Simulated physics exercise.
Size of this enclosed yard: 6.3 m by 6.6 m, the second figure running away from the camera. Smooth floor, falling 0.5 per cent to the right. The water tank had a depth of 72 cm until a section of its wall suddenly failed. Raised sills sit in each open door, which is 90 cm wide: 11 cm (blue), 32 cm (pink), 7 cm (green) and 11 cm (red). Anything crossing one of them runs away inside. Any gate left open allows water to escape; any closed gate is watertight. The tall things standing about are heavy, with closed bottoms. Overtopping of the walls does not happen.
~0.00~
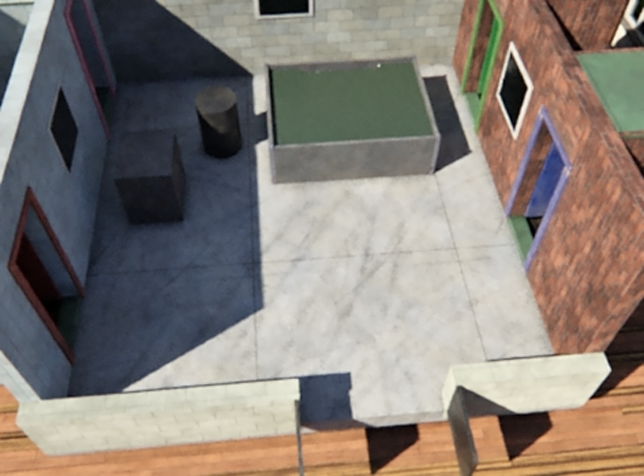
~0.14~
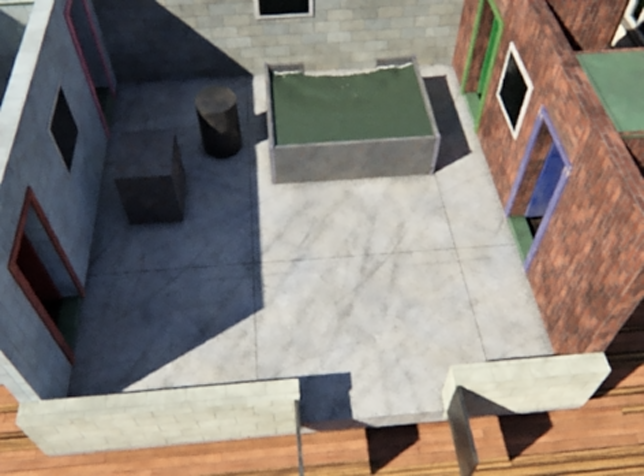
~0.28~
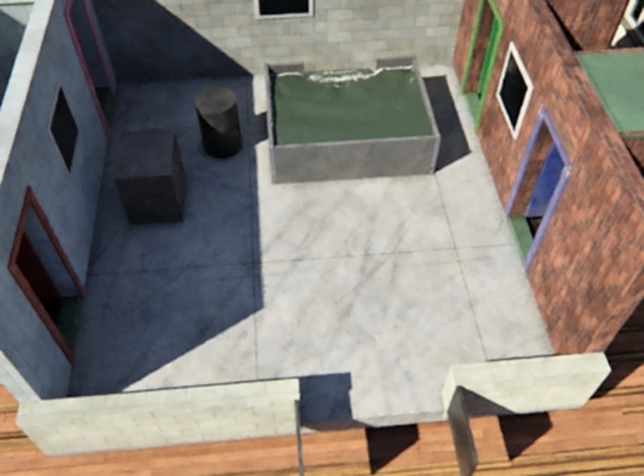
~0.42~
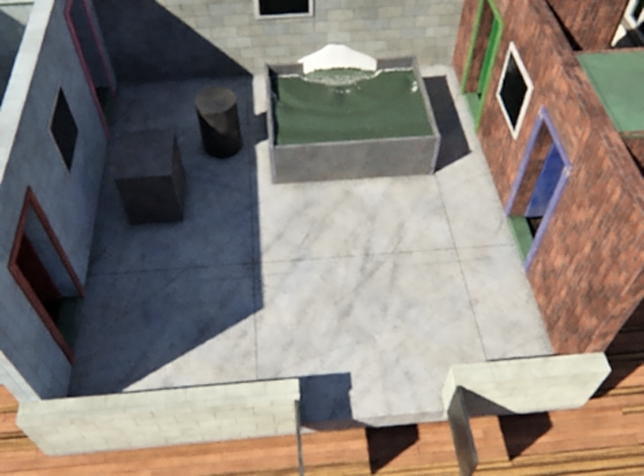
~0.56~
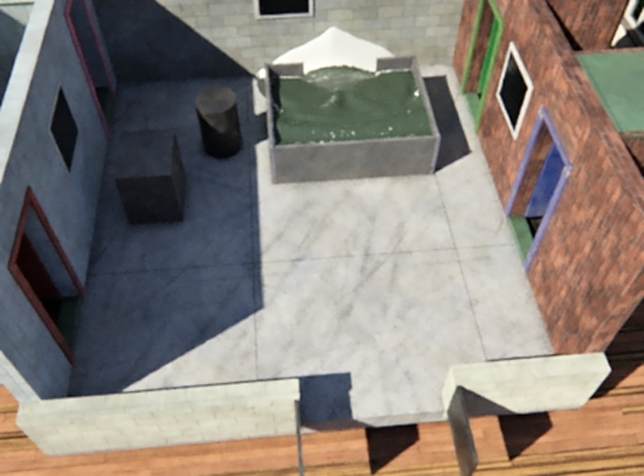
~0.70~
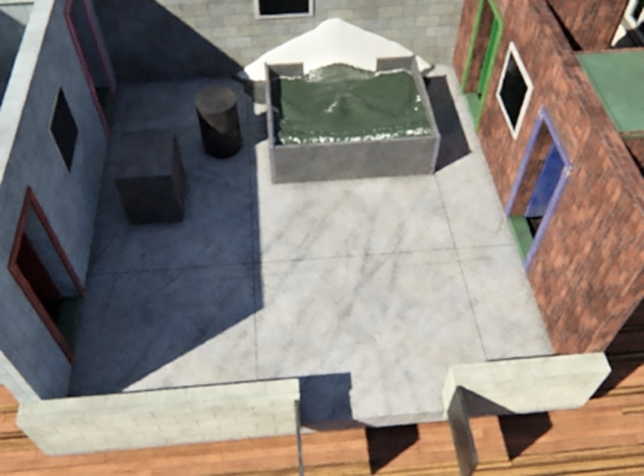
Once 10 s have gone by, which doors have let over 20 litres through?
Taking each door: The blue door has not let over 20 litres through; the pink door has not let over 20 litres through; the green door has let over 20 litres through; the red door has not let over 20 litres through.
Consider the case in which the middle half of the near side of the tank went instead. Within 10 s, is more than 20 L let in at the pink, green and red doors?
Note: Pink short of the mark, green short of the mark, red short of the mark.
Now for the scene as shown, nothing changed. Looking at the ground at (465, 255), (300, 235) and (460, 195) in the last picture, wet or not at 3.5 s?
The first point is awash, the second is not yet hit and the third is awash.
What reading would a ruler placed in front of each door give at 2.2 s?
Depths in cm: Blue 1, pink 30, green 19, red 0.
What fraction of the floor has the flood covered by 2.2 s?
Roughly 30 % of the floor is wet.
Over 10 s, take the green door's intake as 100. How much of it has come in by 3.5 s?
55 percent or so by then.
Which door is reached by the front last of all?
Lab note: Last arrival at the red door.
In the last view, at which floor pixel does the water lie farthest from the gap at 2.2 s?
Point: Roughly (100, 194) in the last view.
After 1.4 s water covers 20 % of the floor and is deepest (58 cm) near (332, 80); blue door not reached, pink door not reached, green door 17 cm at the sill, 1 L in, red door not reached.
After 2.2 s water covers 30 % of the floor and is deepest (48 cm) near (445, 67); blue door not reached, pink door 30 cm at the sill, 0 L in, green door 19 cm at the sill, 40 L in, red door not reached.
After 3.5 s water covers 55 % of the floor and is deepest (34 cm) near (331, 74); blue door 4 cm at the sill, 0 L in, pink door 21 cm at the sill, 0 L in, green door 15 cm at the sill, 100 L in, red door 3 cm at the sill, 0 L in.
After 6.0 s water covers 80 % of the floor and is deepest (22 cm) near (331, 74); blue door 8 cm at the sill, 0 L in, pink door 16 cm at the sill, 0 L in, green door 12 cm at the sill, 161 L in, red door 4 cm at the sill, 0 L in.
After 10.0 s water covers 95 % of the floor and is deepest (13 cm) near (447, 73); blue door 5 cm at the sill, 0 L in, pink door 10 cm at the sill, 0 L in, green door 9 cm at the sill, 190 L in, red door 2 cm at the sill, 0 L in.
